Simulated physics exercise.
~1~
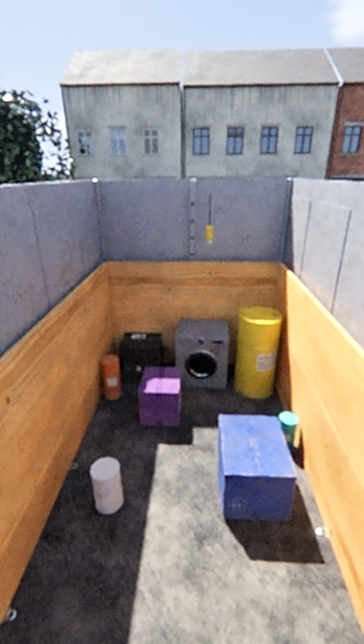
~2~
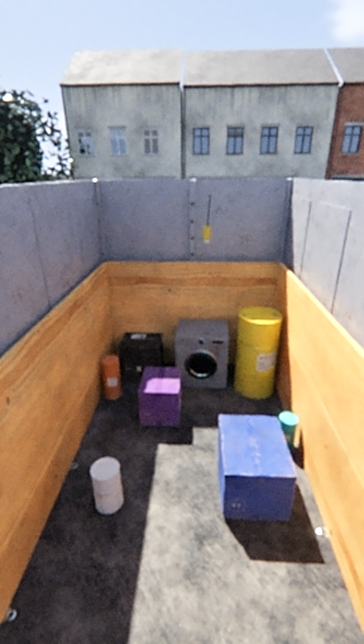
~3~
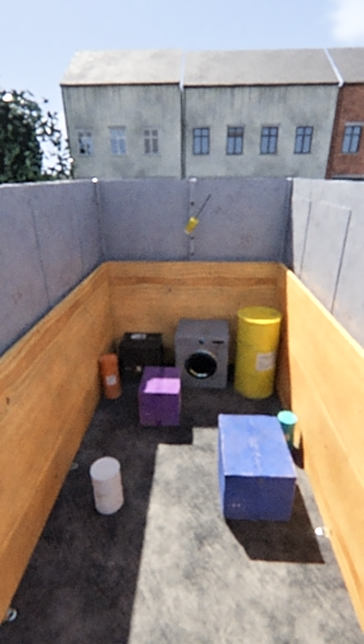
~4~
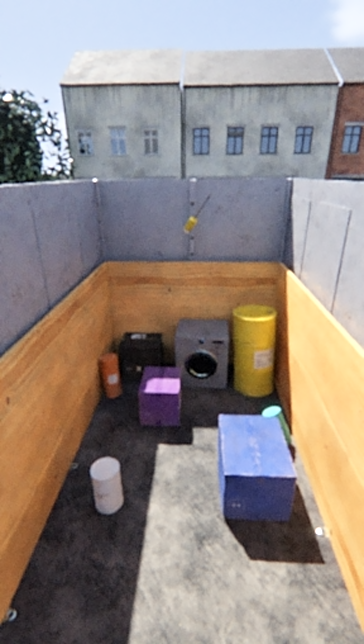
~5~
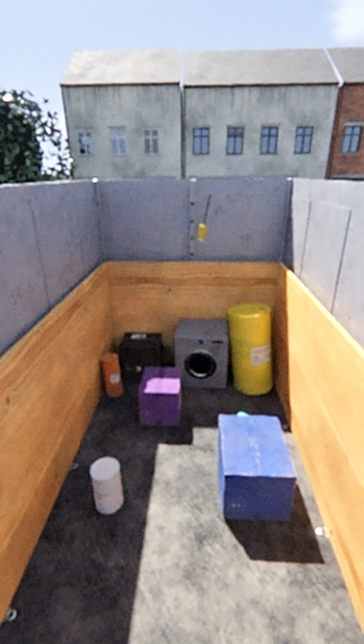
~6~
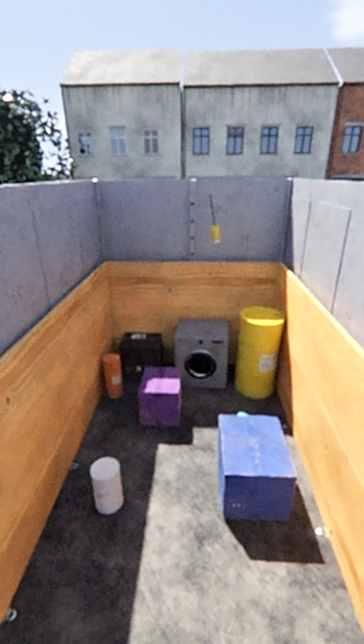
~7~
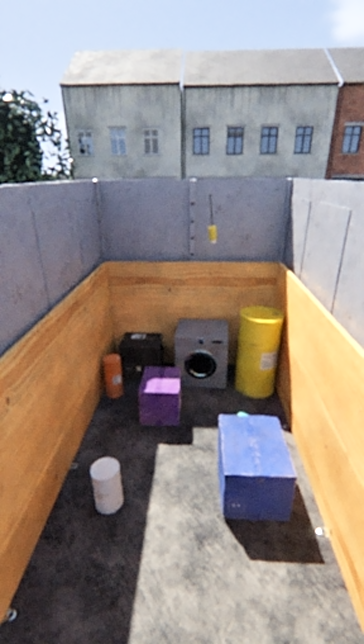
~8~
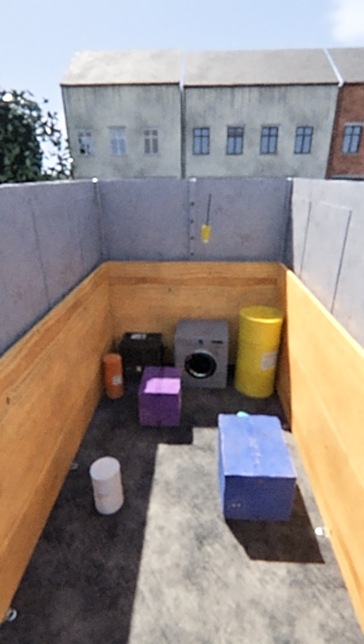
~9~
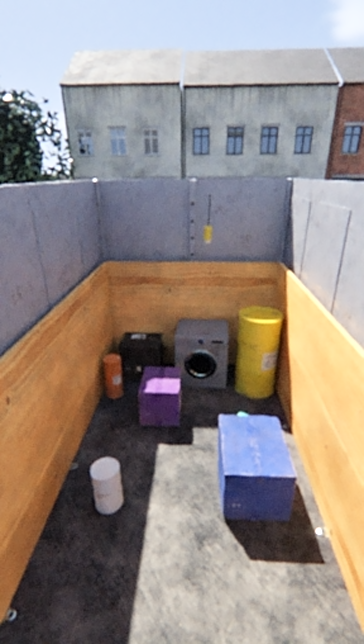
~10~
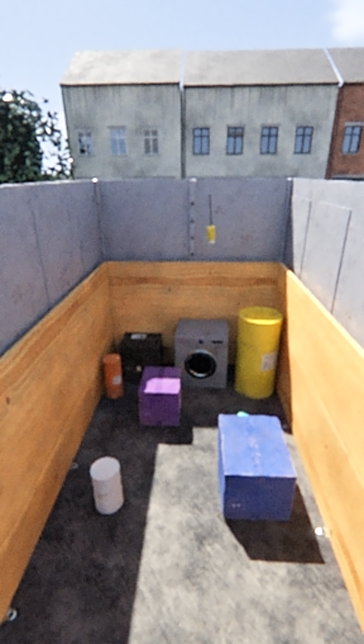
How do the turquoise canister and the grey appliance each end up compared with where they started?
The turquoise canister tips to the left and ends up away from its first spot, almost hidden behind the blue box. The grey appliance stays where it was against the front wall.
Turquoise canister tipping left in a walled load bay and ending almost hidden behind a blue box as a lamp swings.
